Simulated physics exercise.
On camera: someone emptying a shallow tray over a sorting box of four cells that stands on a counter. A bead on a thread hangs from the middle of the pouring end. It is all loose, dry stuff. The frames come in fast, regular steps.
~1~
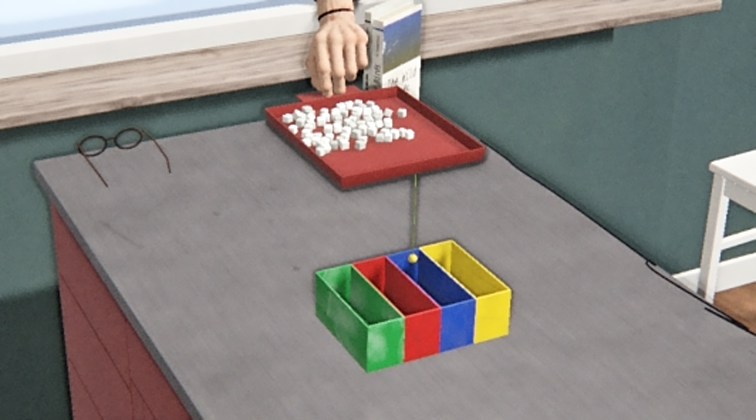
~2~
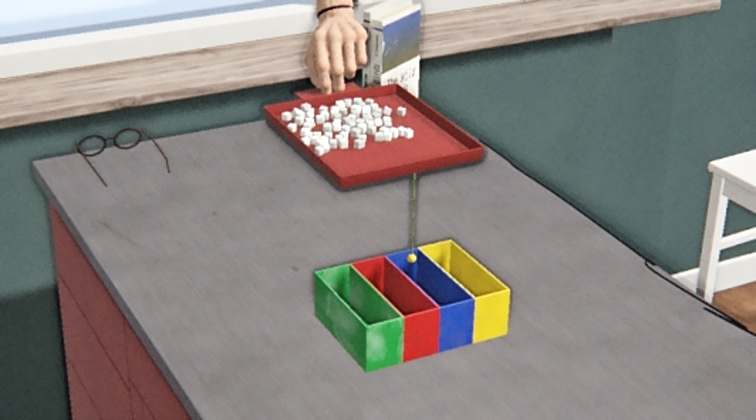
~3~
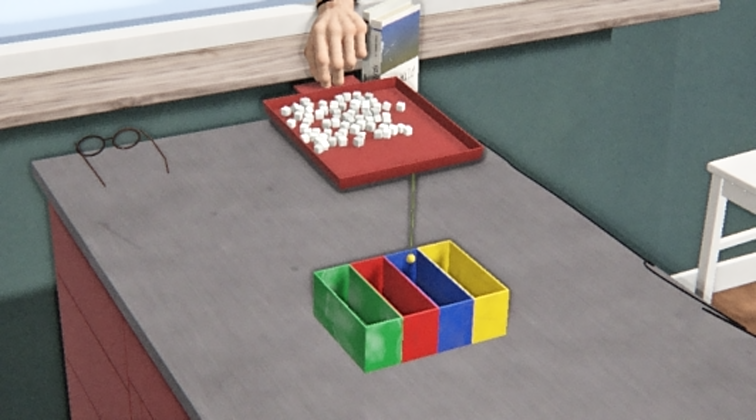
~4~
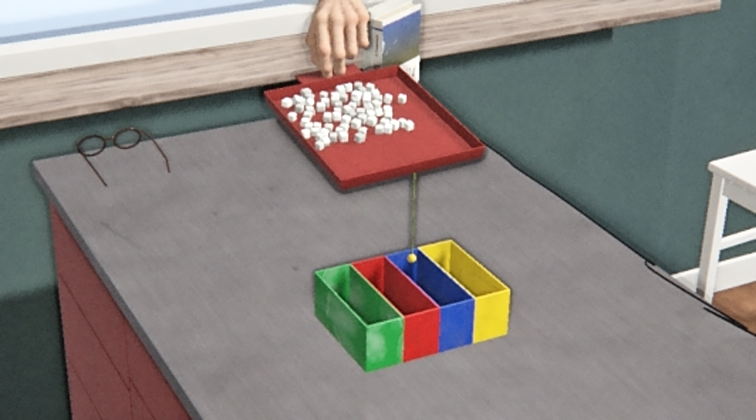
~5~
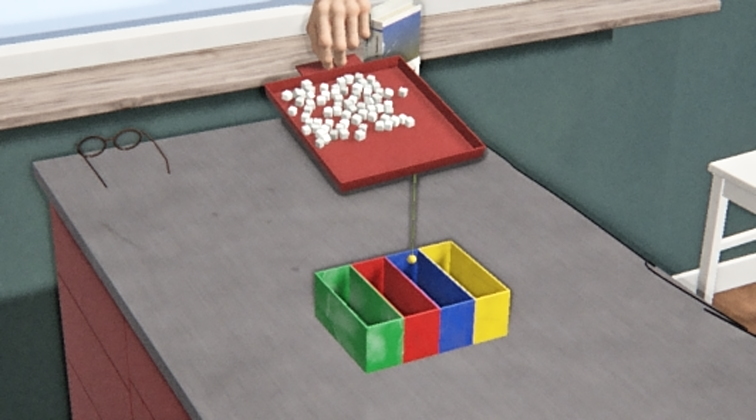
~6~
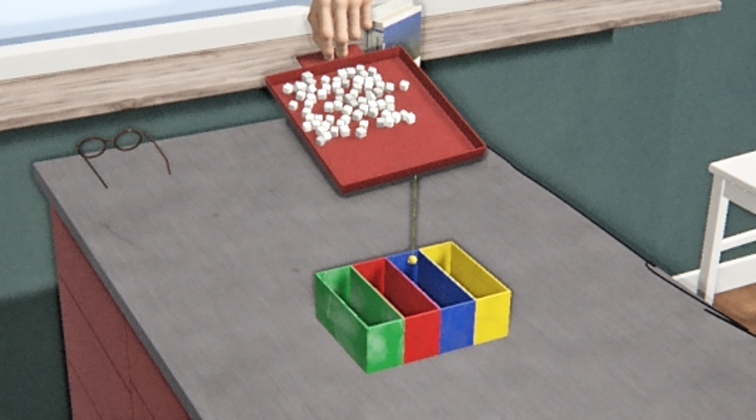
The clip opens on a hand holding a shallow red tray of white cubes level above a box with green, red, blue and yellow cells on a grey counter. The hand then gradually raises the tray's far end, tilting it toward its near left corner, while the cubes stay bunched near the hand.
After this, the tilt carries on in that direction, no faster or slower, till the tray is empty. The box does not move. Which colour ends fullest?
Most goes to the green cell.
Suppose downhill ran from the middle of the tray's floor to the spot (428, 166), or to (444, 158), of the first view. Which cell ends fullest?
One: Yellow. Two: Yellow.
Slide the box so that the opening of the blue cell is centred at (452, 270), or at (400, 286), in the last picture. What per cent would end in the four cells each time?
The first gives 50 %, the second 90 %.
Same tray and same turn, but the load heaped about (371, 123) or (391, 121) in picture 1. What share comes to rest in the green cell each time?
In turn 30 and 30 in a hundred.
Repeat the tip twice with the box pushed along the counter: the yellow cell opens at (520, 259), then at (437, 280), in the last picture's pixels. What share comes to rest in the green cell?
The first gives 20 %, the second 20 %.
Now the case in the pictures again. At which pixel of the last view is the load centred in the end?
Roughly at (382, 342).
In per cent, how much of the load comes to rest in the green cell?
About 50 per cent.
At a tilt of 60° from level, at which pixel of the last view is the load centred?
At about (371, 165).
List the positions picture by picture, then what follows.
Corners of the pouring end (343, 175) and (482, 147), level; middle of the load (348, 123), sugar cubes; bead on its thread (412, 259); green cell (386, 341); red cell (422, 331); blue cell (457, 321); yellow cell (492, 312), in the first picture.
Corners of the pouring end (342, 176) and (482, 147), level; middle of the load (347, 122), in the second picture.
Corners of the pouring end (341, 177) and (481, 147), tipped barely, lowest at the left corner; middle of the load (346, 117), in the third picture.
Corners of the pouring end (342, 178) and (482, 146), tipped a little, lowest at the left corner; middle of the load (348, 110), in the fourth picture.
Corners of the pouring end (343, 181) and (483, 146), tipped a little, lowest at the left corner; middle of the load (348, 105), in the fifth picture.
Corners of the pouring end (343, 183) and (484, 146), tipped clearly, lowest at the left corner; middle of the load (349, 99); green cell (385, 342); red cell (422, 332); blue cell (457, 323); yellow cell (492, 314), in the sixth picture.
Just after the last frame, tray tipped steeply; almost all on the tray; just a few in the green cell; about a tenth falling or outside the box.
A moment on, tray tipped right over; the larger part on the tray; about a tenth in the green cell; about a tenth in the red cell; just a few in the blue cell.
Further on, tray tipped past a quarter turn; roughly half in the green cell; roughly a quarter in the red cell; about a tenth in the blue cell; about a tenth falling or outside the box.
When it is over, tray tipped past a quarter turn; roughly half in the green cell; roughly a quarter in the red cell; about a tenth in the blue cell; not one in the yellow cell; about a tenth outside the box.
